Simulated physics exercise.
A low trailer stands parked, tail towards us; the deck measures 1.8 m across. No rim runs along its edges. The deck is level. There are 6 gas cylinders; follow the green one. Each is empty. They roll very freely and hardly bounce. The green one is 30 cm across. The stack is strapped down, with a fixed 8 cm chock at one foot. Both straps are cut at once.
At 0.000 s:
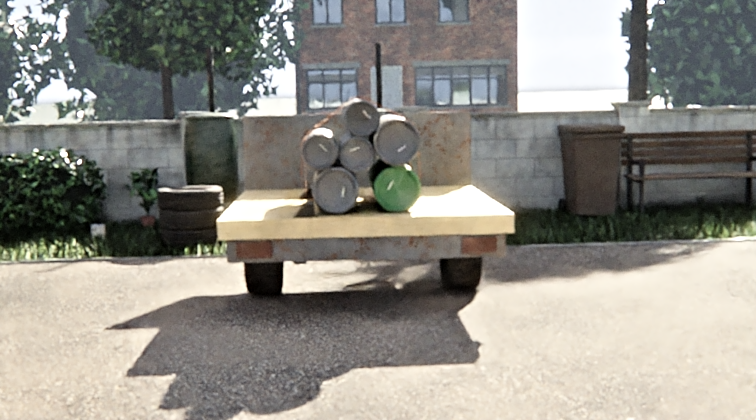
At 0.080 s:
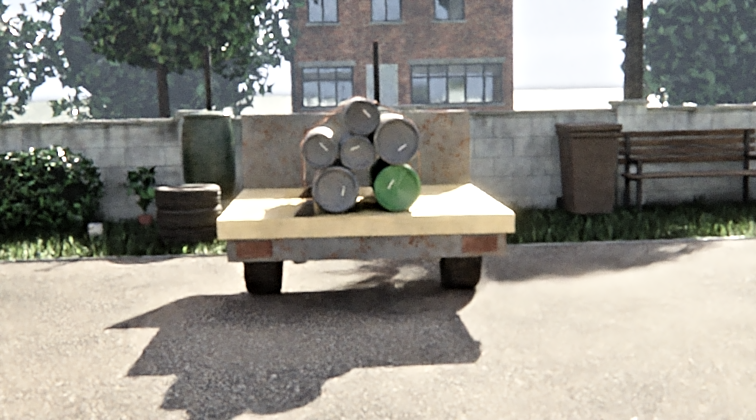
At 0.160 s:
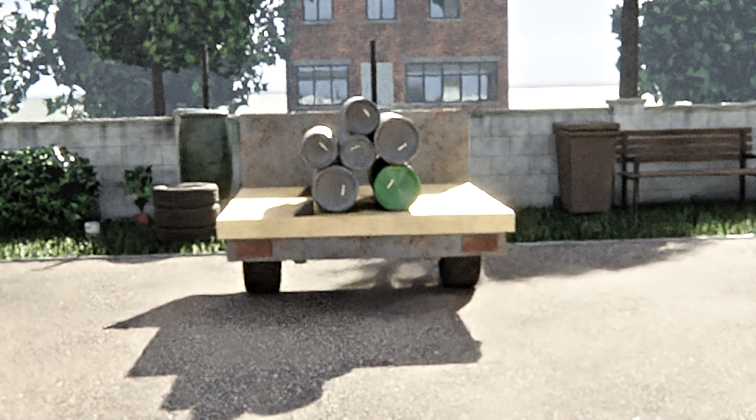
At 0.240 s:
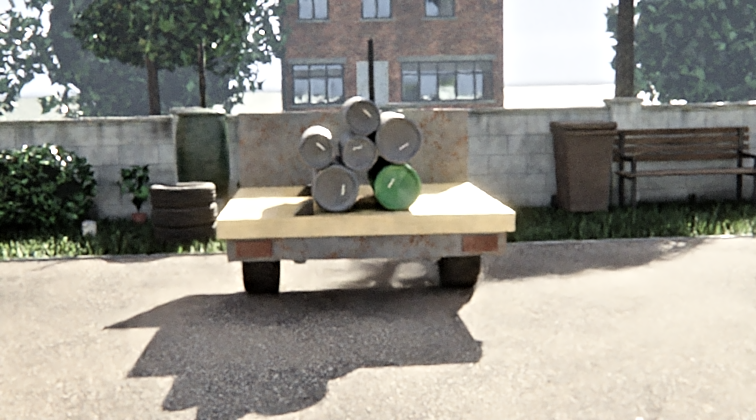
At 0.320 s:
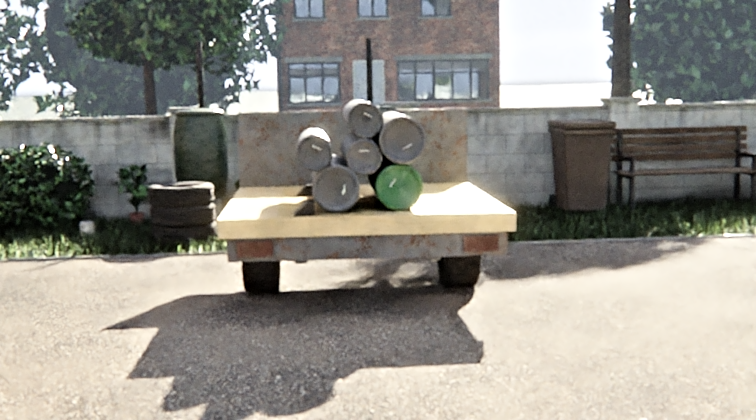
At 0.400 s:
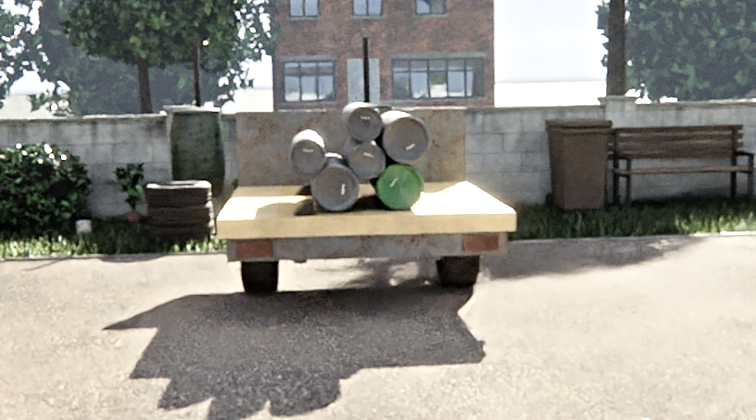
At the start, six cylinders sit stacked on a flat trailer, the green one at bottom right, while the background drifts slightly left. Then the stack loosens: the upper-left cylinder shifts left and down, the upper-right one edges right, and the middle and top ones sink slightly, while the green one barely moves.
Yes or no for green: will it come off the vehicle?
Green falls off.
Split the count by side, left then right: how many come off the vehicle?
On the left 1, on the right 3.
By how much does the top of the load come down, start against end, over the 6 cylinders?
Roughly 40 cm.
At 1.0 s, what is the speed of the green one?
Near 0.4 m/s.
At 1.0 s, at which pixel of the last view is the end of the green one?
At about (430, 187).
By 1.0 s, green is on the deck, 50 cm from the right edge, rolling right; 1 off so far.
By 1.7 s, green is on the deck, 25 cm from the right edge, rolling right; 2 off so far.
By 2.6 s, green is dropping off the right side; 3 off so far.
Finally (4.9 s), green is down on the right; 4 off so far.
